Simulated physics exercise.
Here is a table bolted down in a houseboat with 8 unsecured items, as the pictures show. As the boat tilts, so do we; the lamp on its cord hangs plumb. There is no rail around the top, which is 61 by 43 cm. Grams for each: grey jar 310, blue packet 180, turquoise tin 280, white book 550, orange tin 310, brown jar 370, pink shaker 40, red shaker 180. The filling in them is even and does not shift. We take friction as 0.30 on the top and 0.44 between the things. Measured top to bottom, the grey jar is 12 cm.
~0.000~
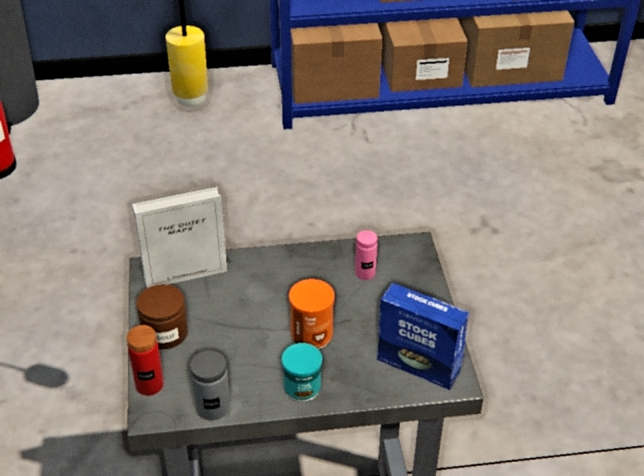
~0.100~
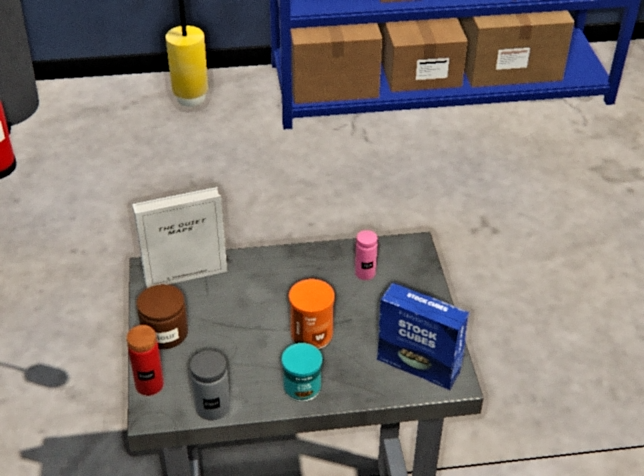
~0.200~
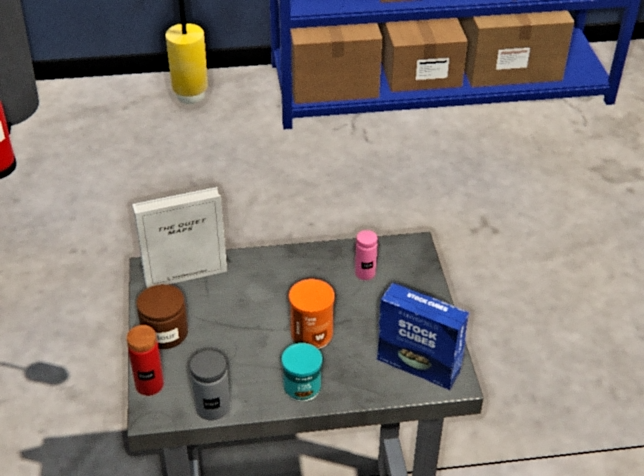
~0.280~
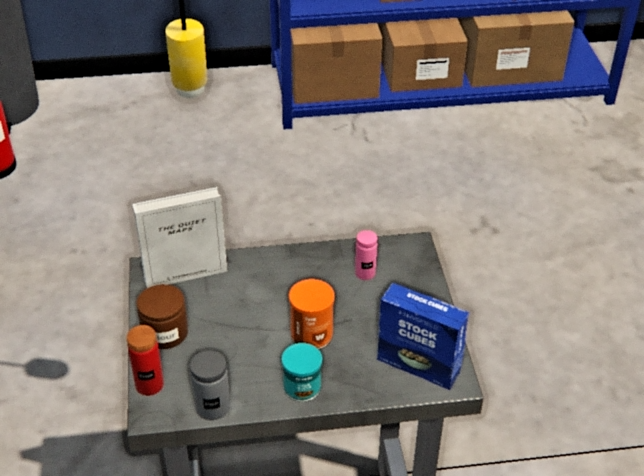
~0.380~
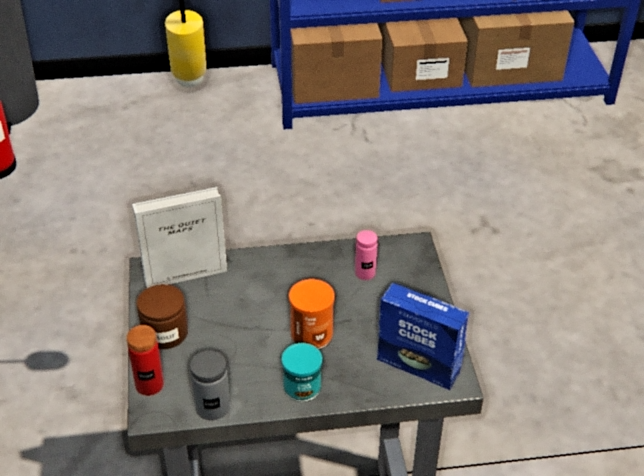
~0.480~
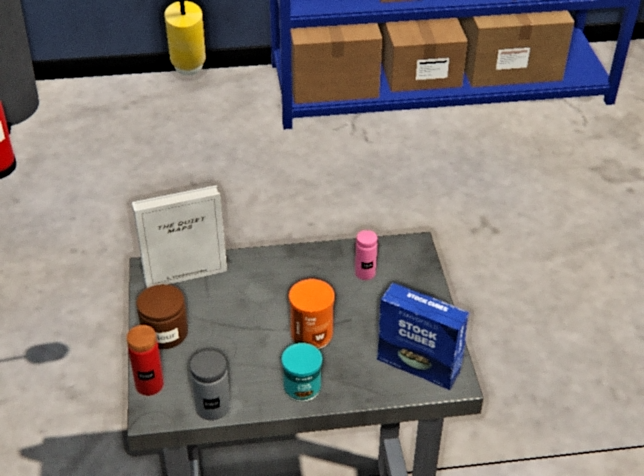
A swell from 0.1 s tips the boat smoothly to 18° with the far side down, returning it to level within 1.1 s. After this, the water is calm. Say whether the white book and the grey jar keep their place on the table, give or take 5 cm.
White book: Out of place. Grey jar: In place.
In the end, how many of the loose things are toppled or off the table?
That makes 1.
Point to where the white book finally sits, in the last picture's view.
You'll find it at about (197, 295).
After 0.78 s, heel 16°, far side down; white book now off the table.
After 1.08 s, heel 2°, far side down.
After 1.28 s, boat level.
At rest (1.7 s), off the table, white book; the other 7 in place, give or take 5 cm. In the last view, white book near (197, 295), grey jar near (210, 384).
